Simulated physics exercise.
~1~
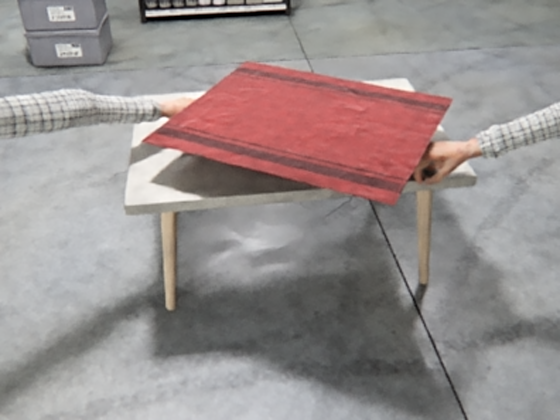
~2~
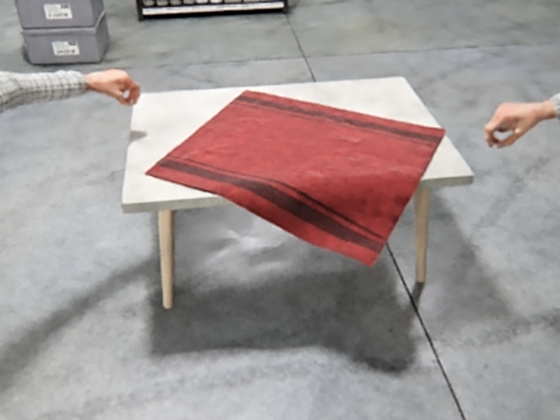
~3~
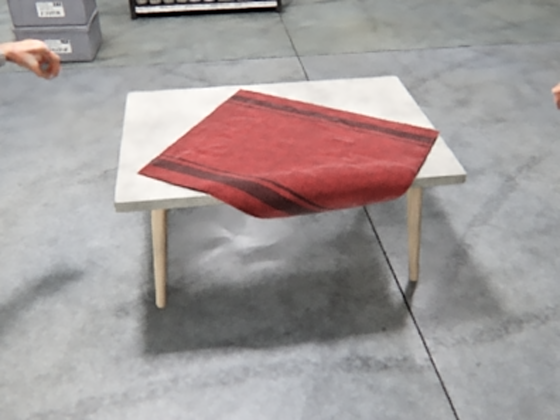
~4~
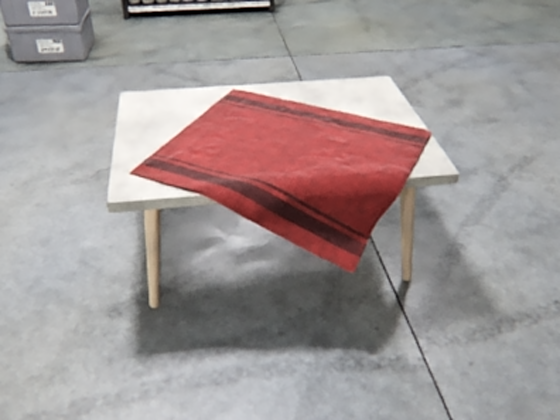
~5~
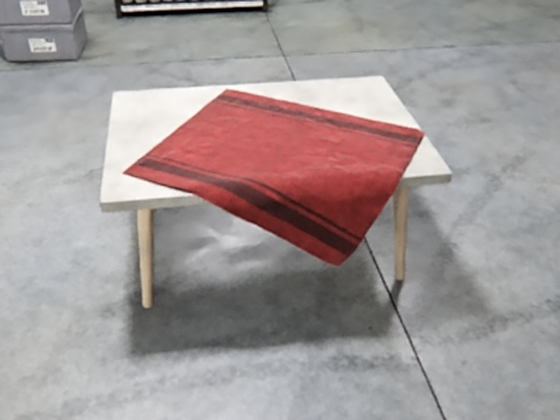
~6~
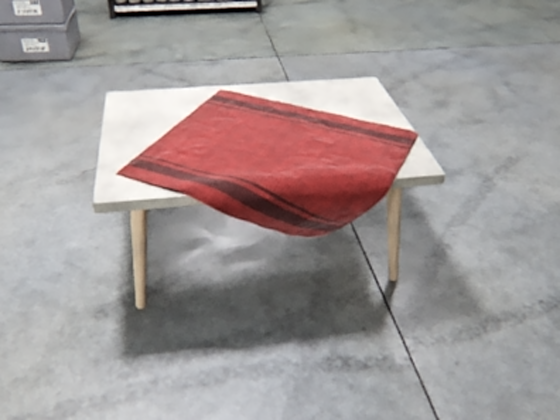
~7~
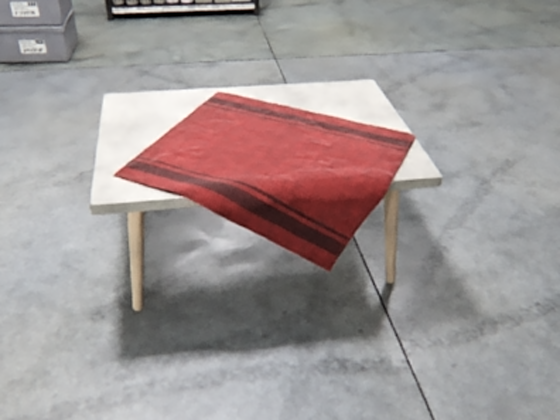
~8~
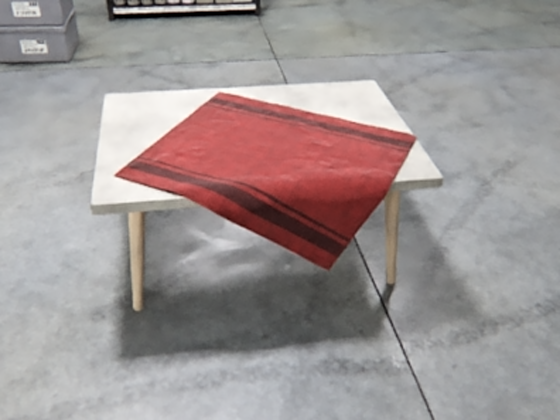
A room with a smooth grey concrete floor is seen from slightly above, with grey boxes at the upper left and a dark rack along the top. A pale table with wooden legs stands in the middle, and two hands in checked sleeves hold a red scarf with dark stripes flat over it. The hands let go and draw away to both sides as the scarf drops onto the top, its near corner hanging over the front edge. That corner curls up and swings down again more than once while the view shifts slightly right. Finally it hangs still, and the scarf stays on the table.
